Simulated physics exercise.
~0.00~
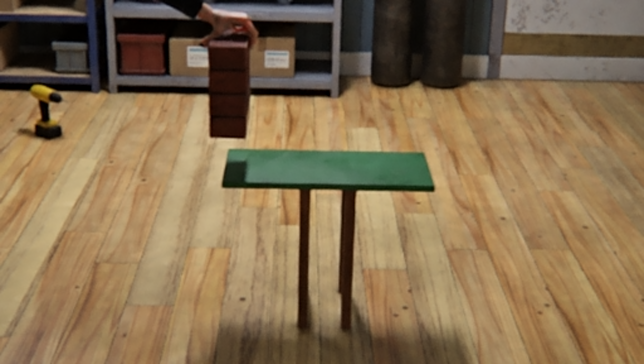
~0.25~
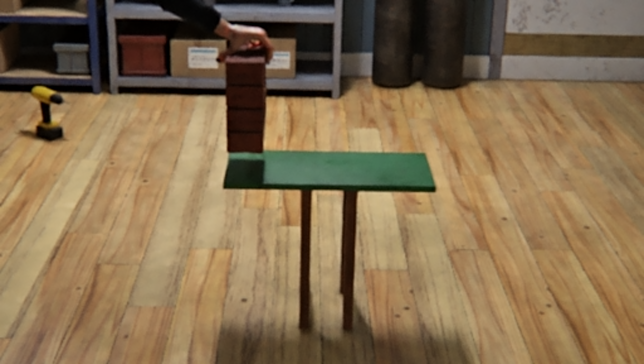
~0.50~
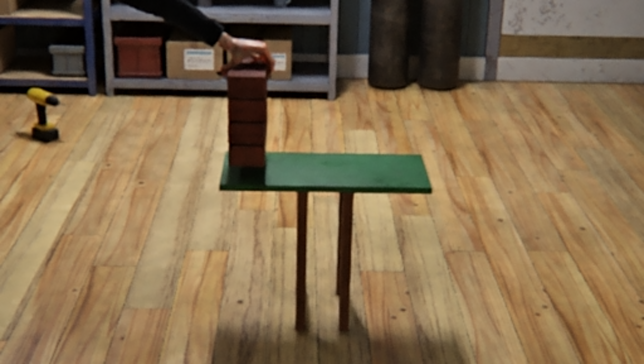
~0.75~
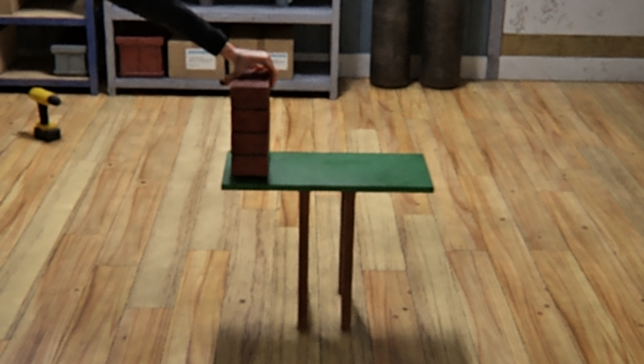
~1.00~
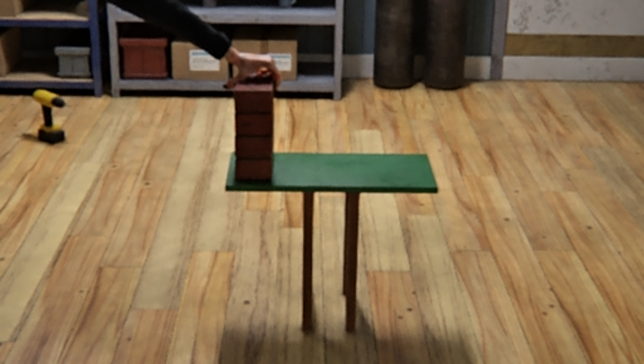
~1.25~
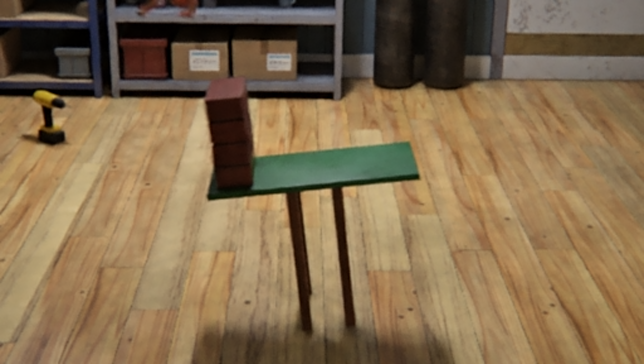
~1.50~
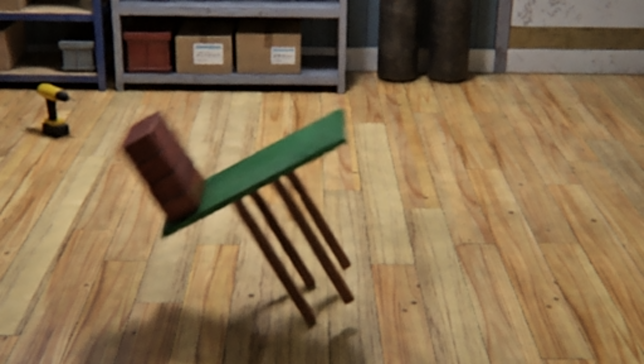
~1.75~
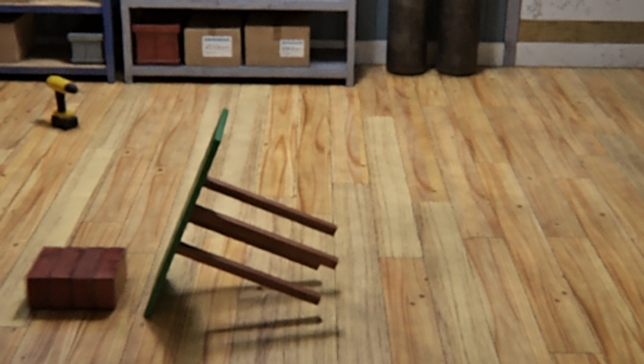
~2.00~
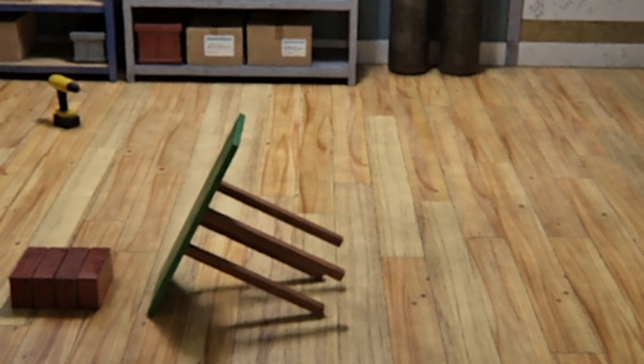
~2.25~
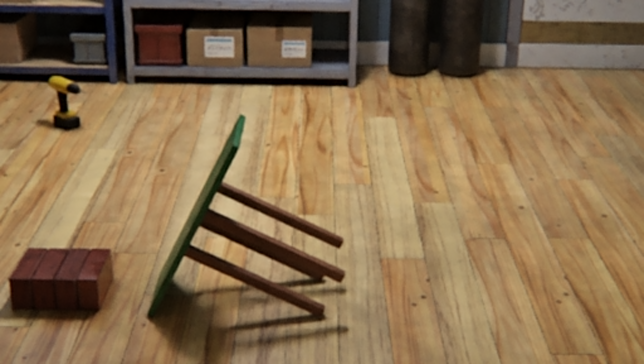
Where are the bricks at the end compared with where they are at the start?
At the start the bricks are held in a stack above the left end of the green table. At the end they lie on the floor at the lower left, to the left of the tipped table.
